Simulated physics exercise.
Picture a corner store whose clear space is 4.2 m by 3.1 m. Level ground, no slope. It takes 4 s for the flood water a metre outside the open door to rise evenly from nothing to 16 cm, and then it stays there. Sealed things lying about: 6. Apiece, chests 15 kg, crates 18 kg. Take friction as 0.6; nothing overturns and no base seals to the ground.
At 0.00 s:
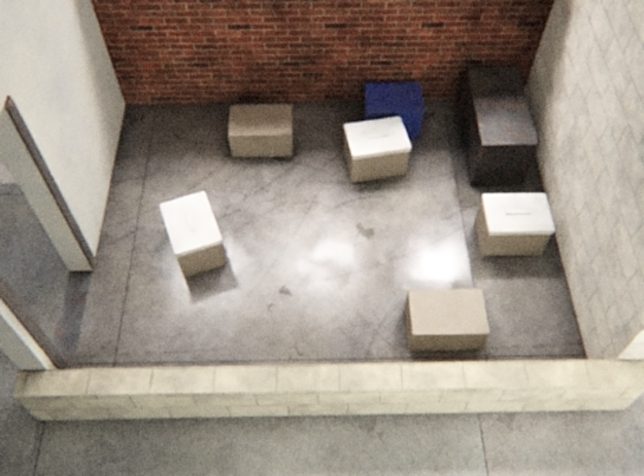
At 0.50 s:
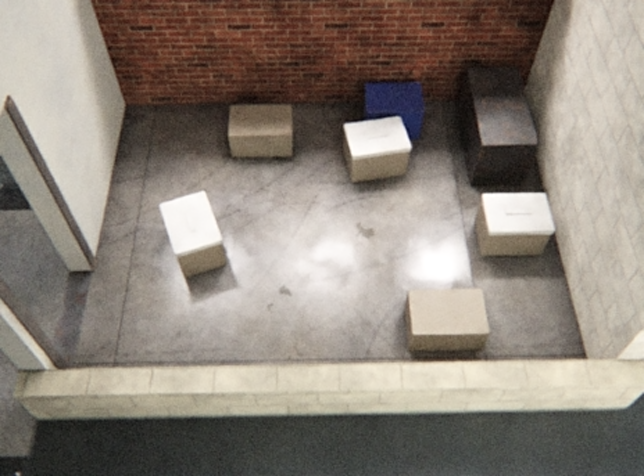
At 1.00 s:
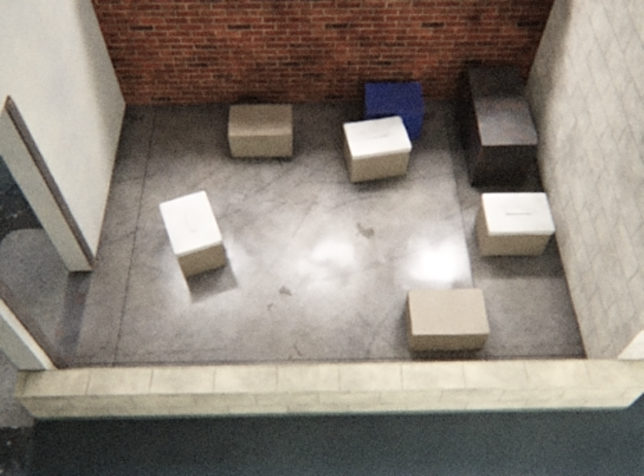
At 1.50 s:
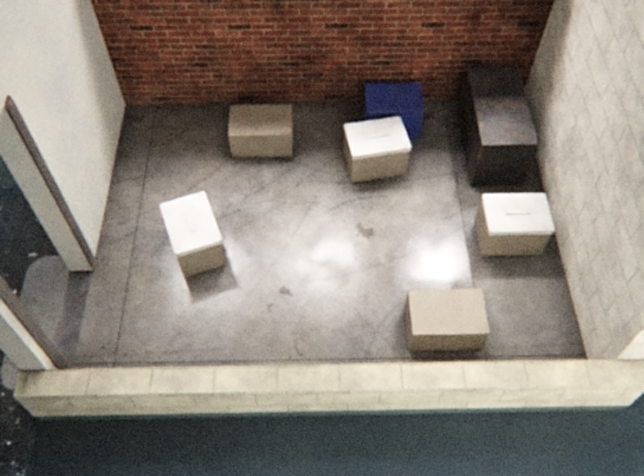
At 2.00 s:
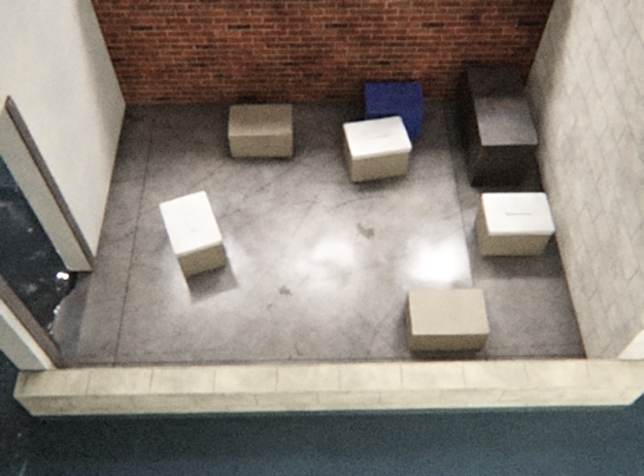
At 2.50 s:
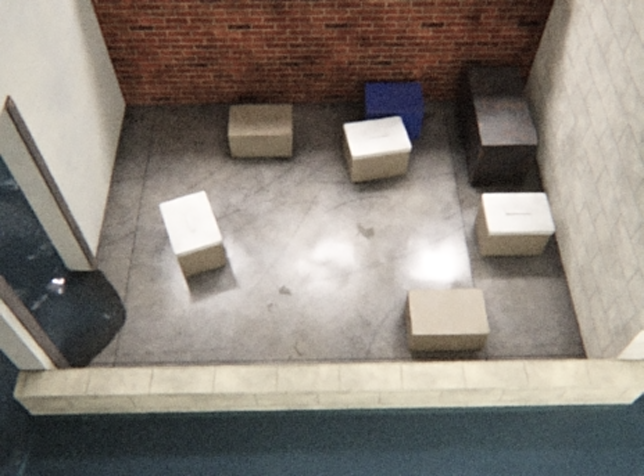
Corner store with scattered boxes and a blue chest staying still as dark water spreads outside, then enters through the left doorway.
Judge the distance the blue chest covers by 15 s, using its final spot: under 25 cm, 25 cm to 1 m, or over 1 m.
The blue chest ends over 1 m from its start.
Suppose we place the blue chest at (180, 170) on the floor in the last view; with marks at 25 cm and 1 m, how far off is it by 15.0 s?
So it budges only slightly.
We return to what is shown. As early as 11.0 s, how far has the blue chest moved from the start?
By then it has shifted roughly 20 cm.
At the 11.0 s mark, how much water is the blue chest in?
Somewhere close to 7 cm.
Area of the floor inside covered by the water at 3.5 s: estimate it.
Roughly 1.5 m2.
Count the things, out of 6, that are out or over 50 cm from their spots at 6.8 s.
Tally: 0.
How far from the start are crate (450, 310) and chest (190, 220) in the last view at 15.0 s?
140 cm and 50 cm respectively.
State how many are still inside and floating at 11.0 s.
Total: 2.
After 3.5 s the blue chest is near (394, 97), 0.0 m from its start, aground; 0 afloat.
After 6.8 s the blue chest is near (394, 97), 0.0 m from its start, aground; 0 afloat.
After 11.0 s the blue chest is near (377, 98), 0.2 m from its start, aground; 2 afloat.
After 15.0 s the blue chest is near (218, 96), 1.7 m from its start, afloat; 6 afloat.
